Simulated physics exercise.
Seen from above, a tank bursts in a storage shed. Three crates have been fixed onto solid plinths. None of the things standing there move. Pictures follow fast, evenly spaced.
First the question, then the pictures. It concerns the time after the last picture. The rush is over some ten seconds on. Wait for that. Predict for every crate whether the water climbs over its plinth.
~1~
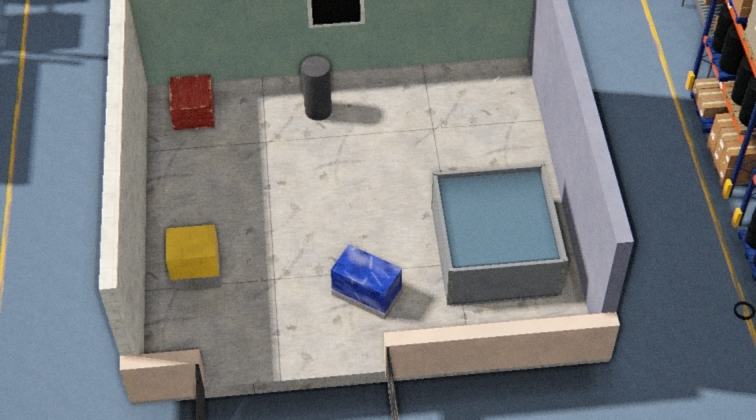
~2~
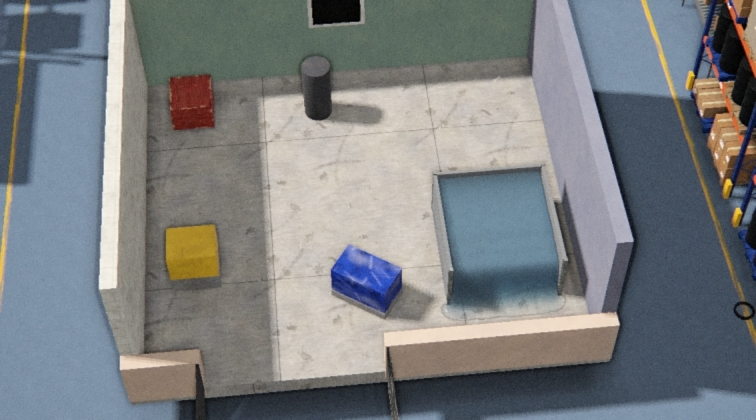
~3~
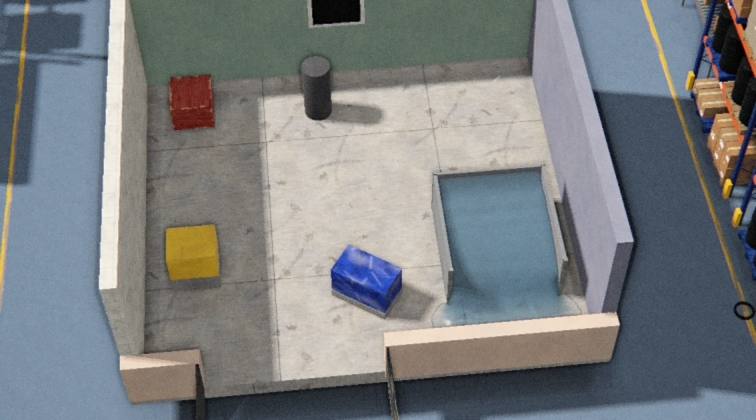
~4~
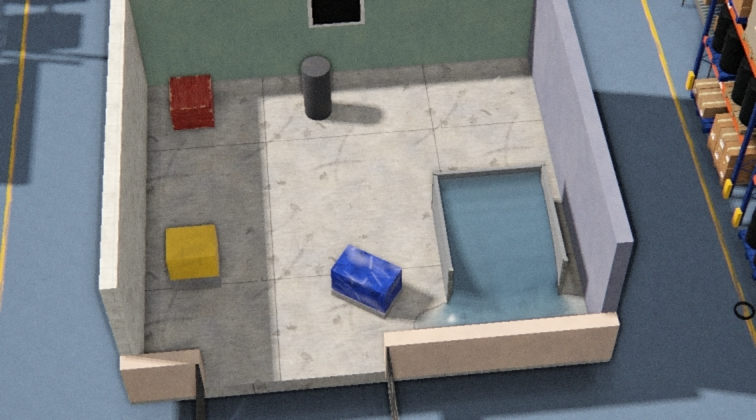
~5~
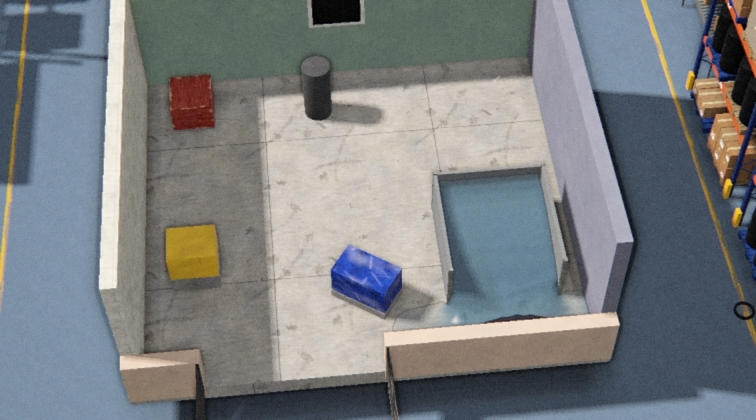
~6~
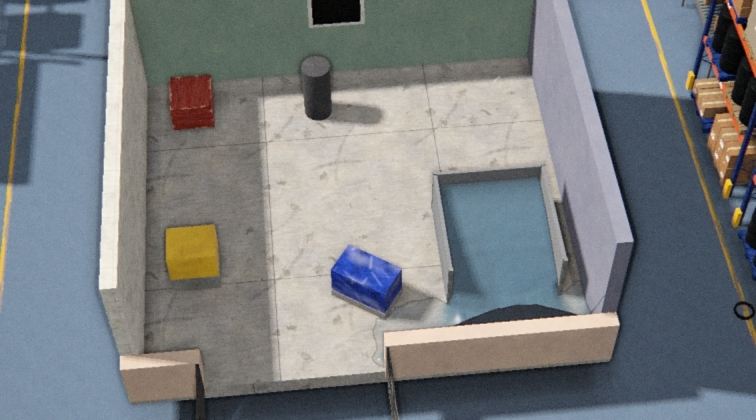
The yellow crate will not be touched, the red crate will be touched, the blue crate will be touched.
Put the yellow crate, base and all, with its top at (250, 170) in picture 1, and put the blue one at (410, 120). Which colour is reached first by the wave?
One in yellow.
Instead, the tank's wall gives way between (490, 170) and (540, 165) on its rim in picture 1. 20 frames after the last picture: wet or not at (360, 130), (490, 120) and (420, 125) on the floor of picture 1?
Going through them in turn: Reached by the flood, then reached by the flood, then reached by the flood.
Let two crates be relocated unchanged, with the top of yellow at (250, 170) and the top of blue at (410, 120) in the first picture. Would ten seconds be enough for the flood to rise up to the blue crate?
Result - the blue crate avoids the flood.
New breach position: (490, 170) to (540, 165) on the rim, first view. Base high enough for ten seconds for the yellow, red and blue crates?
Result - yellow crate is not reached; red crate gets flooded; blue crate is not reached.
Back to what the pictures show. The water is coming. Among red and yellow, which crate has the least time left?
I'd pick the yellow crate.
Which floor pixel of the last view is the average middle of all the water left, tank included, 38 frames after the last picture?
My pick is pixel (394, 238).
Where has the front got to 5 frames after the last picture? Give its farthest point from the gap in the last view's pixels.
My estimate: Roughly (261, 369).
A moment on, water covers 15 % of the floor; the yellow crate not reached, the red crate not reached, the blue crate water round its plinth.
Next, water covers 35 % of the floor; the yellow crate water round its plinth, the red crate not reached, the blue crate water round its plinth.
Then, water covers 55 % of the floor; the yellow crate water round its plinth, the red crate not reached, the blue crate water round its plinth.
Later, water covers 85 % of the floor; the yellow crate water round its plinth, the red crate water round its plinth, the blue crate water round its plinth.
In the end, water covers 95 % of the floor; the yellow crate stayed above the water, the red crate was topped, the blue crate was topped.
